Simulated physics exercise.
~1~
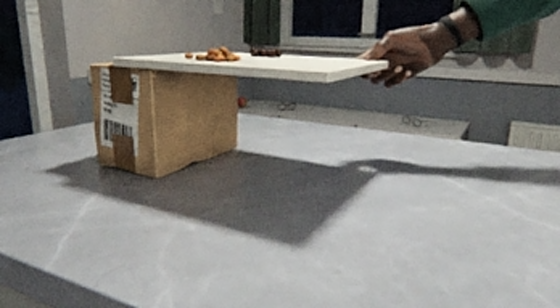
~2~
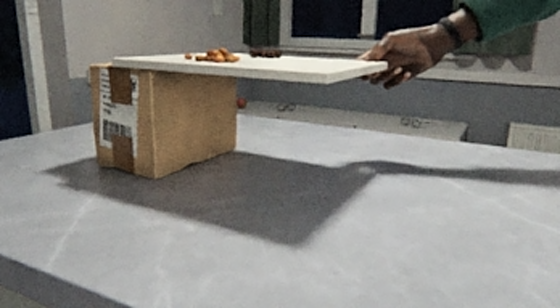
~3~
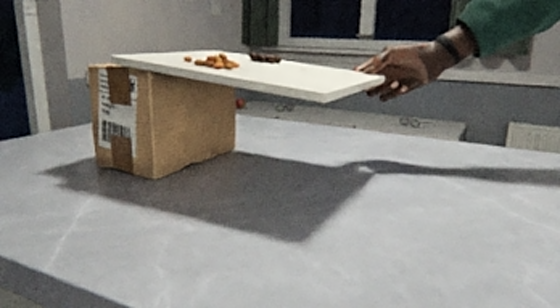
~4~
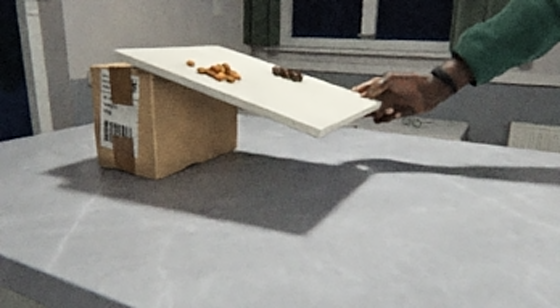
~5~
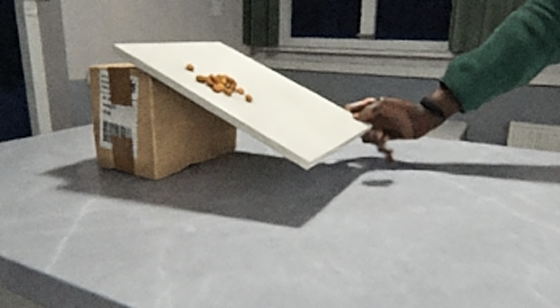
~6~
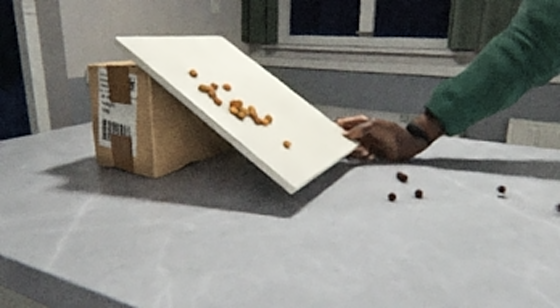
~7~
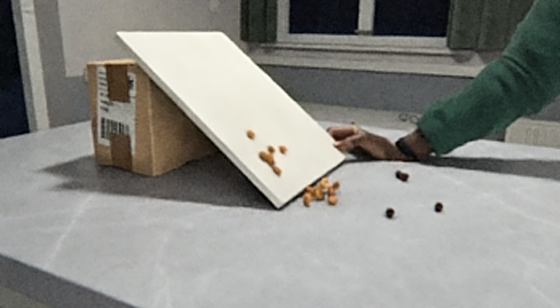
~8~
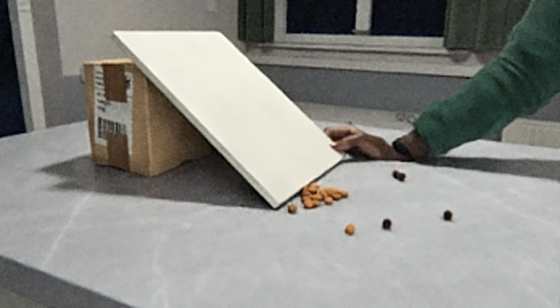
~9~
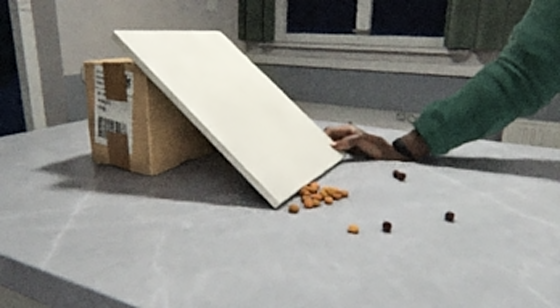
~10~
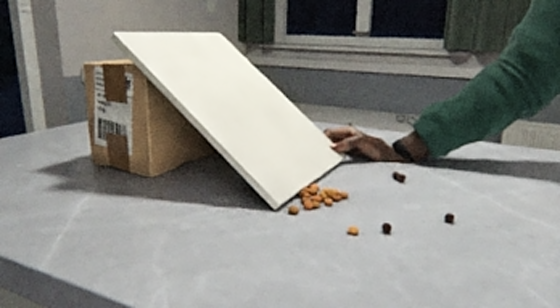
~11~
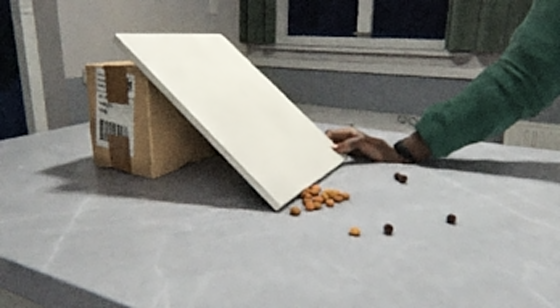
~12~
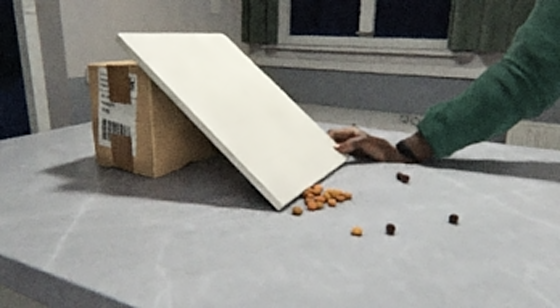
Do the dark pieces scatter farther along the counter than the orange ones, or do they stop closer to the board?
The dark pieces from the far side scatter farther along the counter, while most of the orange ones stop in a heap at the foot of the board.
